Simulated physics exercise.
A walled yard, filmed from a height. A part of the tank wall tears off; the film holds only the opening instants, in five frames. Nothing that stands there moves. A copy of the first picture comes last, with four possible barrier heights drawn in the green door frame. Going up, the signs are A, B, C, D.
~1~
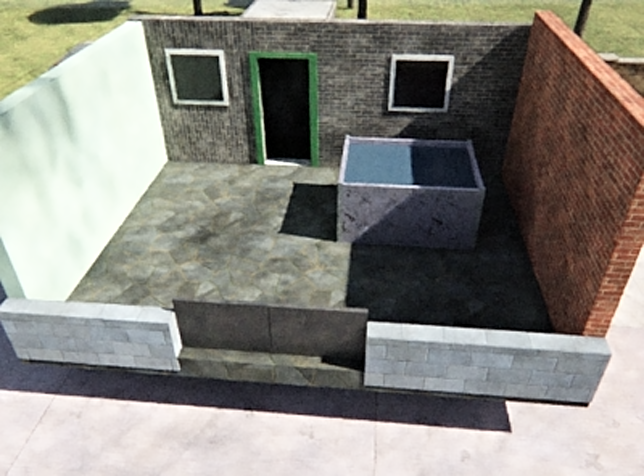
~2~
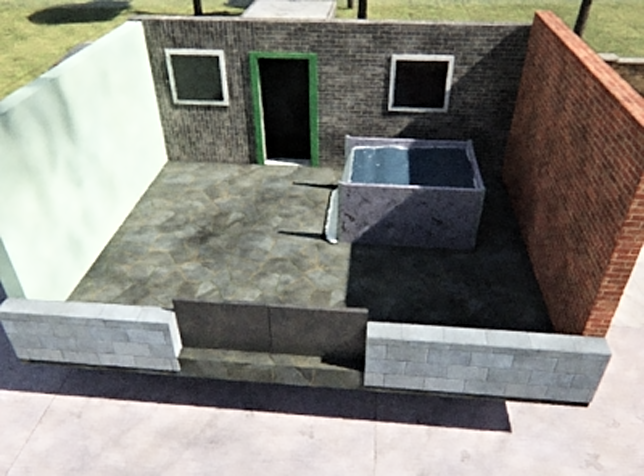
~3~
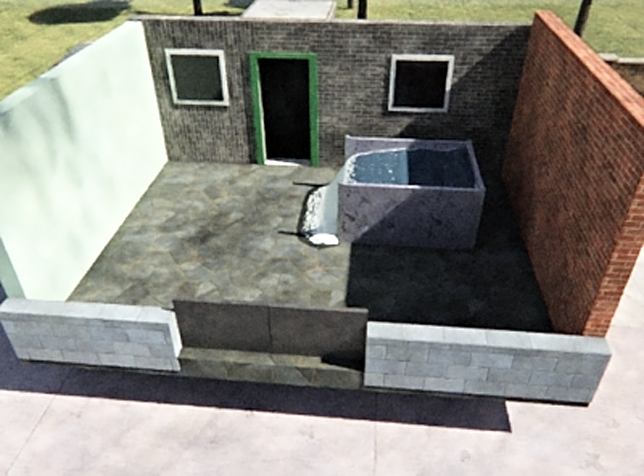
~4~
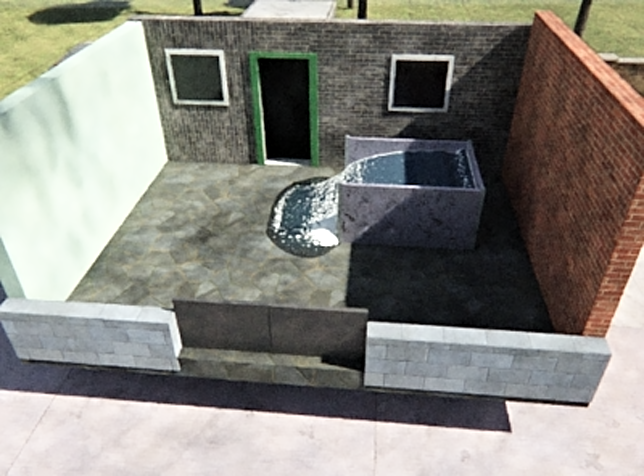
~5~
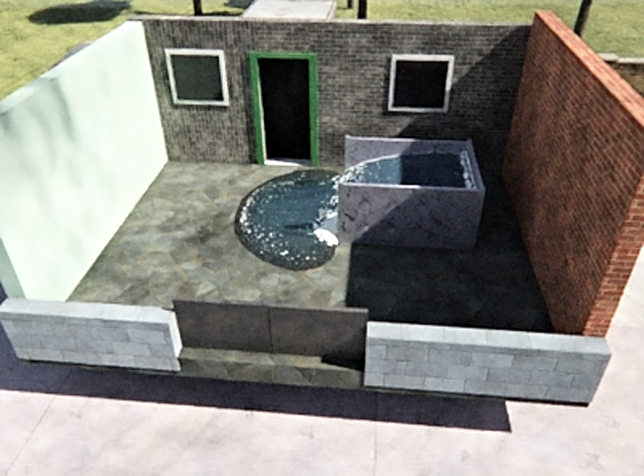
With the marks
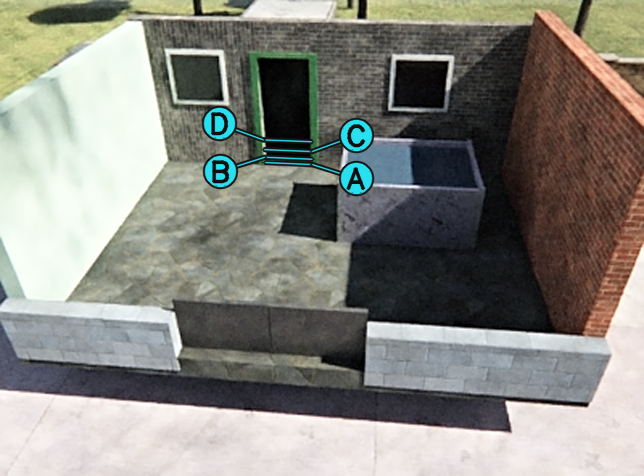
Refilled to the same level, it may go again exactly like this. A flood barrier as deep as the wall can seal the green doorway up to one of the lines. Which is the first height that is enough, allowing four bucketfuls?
B is the one.
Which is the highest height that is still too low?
A it is.
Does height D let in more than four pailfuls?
No, not at all.
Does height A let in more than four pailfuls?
Yes, that goes wrong.
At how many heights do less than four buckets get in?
Three of them.
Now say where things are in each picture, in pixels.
Water in the tank at rest, its middle at (409, 166); foot of the green doorway at (288, 165); shut gate at (270, 312).
Water covers 1 % of the ground and shows as far out as (330, 239).
Water covers 4 % of the ground and shows as far out as (314, 243).
Water covers 8 % of the ground and shows as far out as (279, 241).
Water covers 15 % of the ground and shows as far out as (240, 230).
On the marked copy, A at (288, 163); B at (288, 158); C at (288, 150); D at (287, 140); from the bottom up A, B, C, D.
With A, some 20 bucketfuls get in.
With B, a bucket or two gets in.
With C, nothing gets over.
With D, nothing gets over.
